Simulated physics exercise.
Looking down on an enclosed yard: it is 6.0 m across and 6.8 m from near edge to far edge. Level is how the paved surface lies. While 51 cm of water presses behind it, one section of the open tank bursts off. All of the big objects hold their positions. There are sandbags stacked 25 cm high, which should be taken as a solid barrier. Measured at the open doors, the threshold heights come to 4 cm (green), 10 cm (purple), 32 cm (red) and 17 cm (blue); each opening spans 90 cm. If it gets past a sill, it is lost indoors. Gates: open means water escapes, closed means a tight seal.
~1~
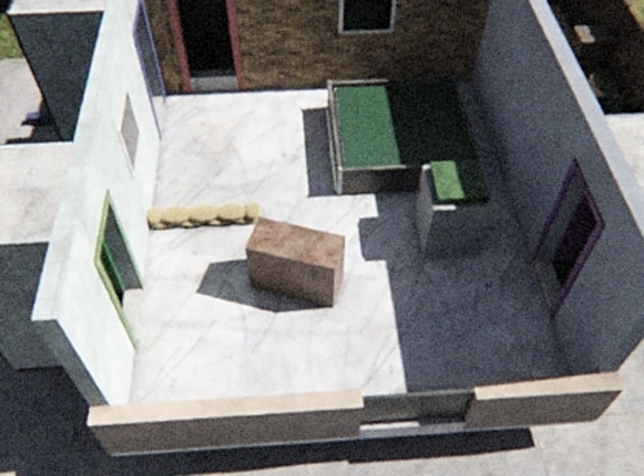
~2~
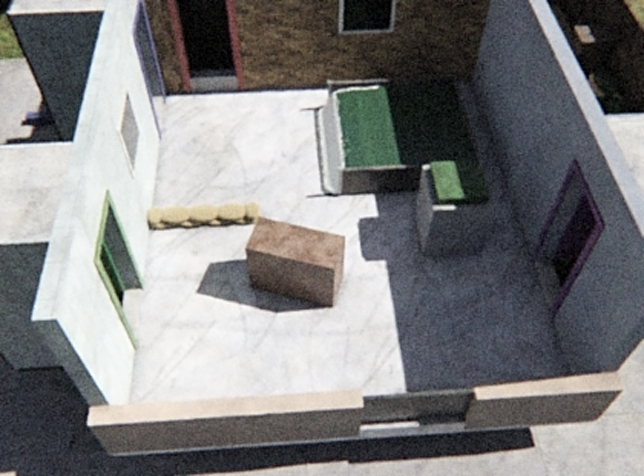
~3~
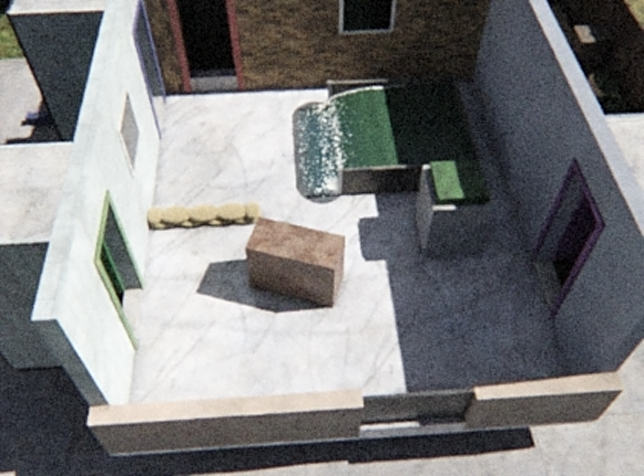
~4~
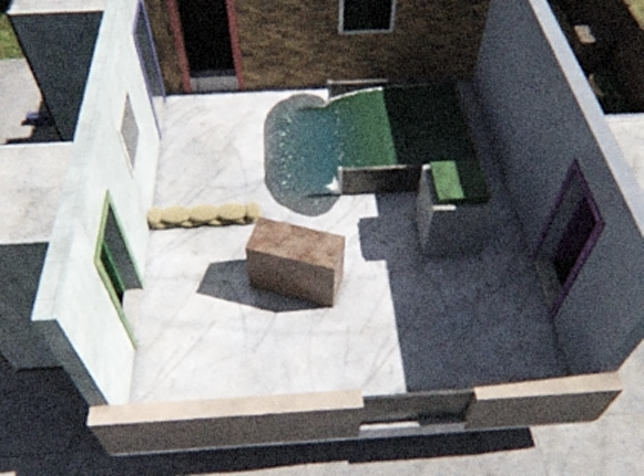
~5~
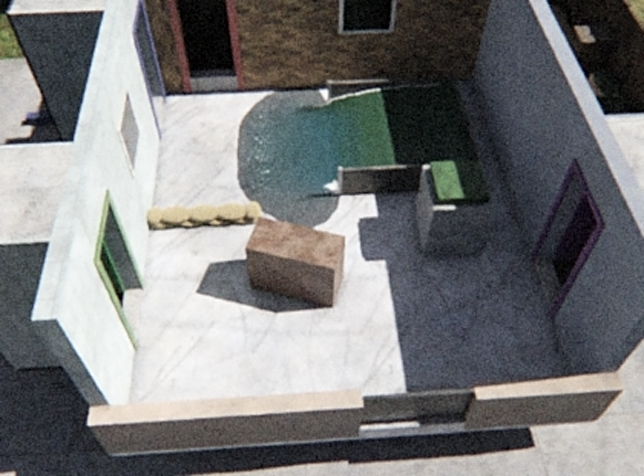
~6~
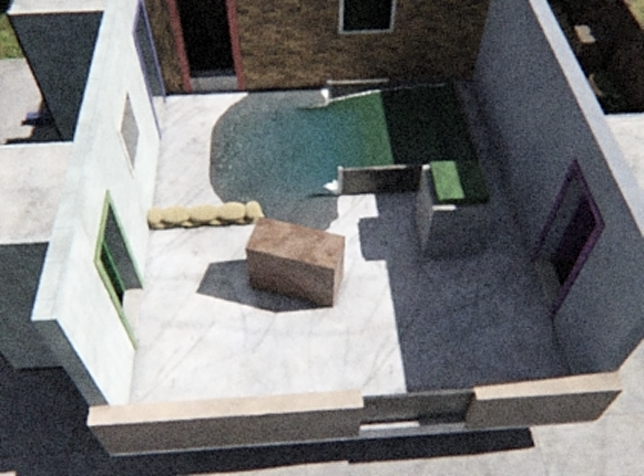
Green water bursts from the left side of an open tank and spreads across the pale paved yard.
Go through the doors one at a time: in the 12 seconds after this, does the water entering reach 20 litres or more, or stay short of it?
At the end, the green door never breaches the limit, the purple door never breaches the limit, the red door never breaches the limit, the blue door breaches the limit.
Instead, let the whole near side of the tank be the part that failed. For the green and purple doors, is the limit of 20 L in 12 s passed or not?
Well, against that limit, at green it's too much, and at purple it's within bounds.
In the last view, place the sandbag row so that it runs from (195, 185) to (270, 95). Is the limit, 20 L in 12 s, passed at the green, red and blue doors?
Against the limit, the green door goes beyond it, the red door stays within it and the blue door stays within it.
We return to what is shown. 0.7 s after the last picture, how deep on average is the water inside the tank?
It averages close to 31 centimetres.
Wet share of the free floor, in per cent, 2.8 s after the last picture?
Covered: Roughly 40 %.
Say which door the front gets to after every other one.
Door: Purple.
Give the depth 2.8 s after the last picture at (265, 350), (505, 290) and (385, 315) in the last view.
0, 0 and 0 cm, respectively.
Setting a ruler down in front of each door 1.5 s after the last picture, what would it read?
Centimetres: Green 0 / purple 0 / red 13 / blue 30.
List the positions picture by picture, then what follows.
In the first frame, still water, 51 cm deep, in the open tank at (400, 124).
In the second frame, the front is at (332, 193), 1.1 m from the gap at (336, 140); 0.4 m2 of floor is under water; 51 cm left at the back of the open tank.
In the third frame, water pours out at (336, 142) and has run 1.3 m, to (318, 199); typically 10 cm deep outside, 51 cm at the open tank's back.
In the fourth frame, water pours out at (336, 143) and has run 1.6 m, to (281, 104); typically 8 cm deep outside, 51 cm at the open tank's back.
In the fifth frame, water pours out at (336, 143) and has run 1.9 m, to a hidden place; typically 6 cm deep outside, 51 cm at the open tank's back.
In the sixth frame, the front is at (218, 188), 2.2 m from the gap at (336, 143); 6.0 m2 of floor is under water; 50 cm left at the back of the open tank.
Then, 0.7 s after the last picture water covers 30 % of the floor and is deepest (28 cm) near (158, 161); green door not reached, purple door not reached, red door 8 cm at the sill, 0 L in, blue door 19 cm at the sill, 0 L in.
Then, 1.5 s after the last picture water covers 35 % of the floor and is deepest (36 cm) near (153, 208); green door not reached, purple door not reached, red door 13 cm at the sill, 0 L in, blue door 30 cm at the sill, 11 L in.
Then, 2.8 s after the last picture water covers 40 % of the floor and is deepest (29 cm) near (163, 120); green door 6 cm at the sill, 0 L in, purple door not reached, red door 25 cm at the sill, 0 L in, blue door 29 cm at the sill, 89 L in.
Then, 6.3 s after the last picture water covers 70 % of the floor and is deepest (20 cm) near (468, 82); green door 3 cm at the sill, 4 L in, purple door not reached, red door 11 cm at the sill, 0 L in, blue door 11 cm at the sill, 128 L in.
Then, 11.3 s after the last picture water covers 95 % of the floor and is deepest (10 cm) near (546, 317); green door 3 cm at the sill, 4 L in, purple door 7 cm at the sill, 0 L in, red door 7 cm at the sill, 0 L in, blue door 5 cm at the sill, 128 L in.
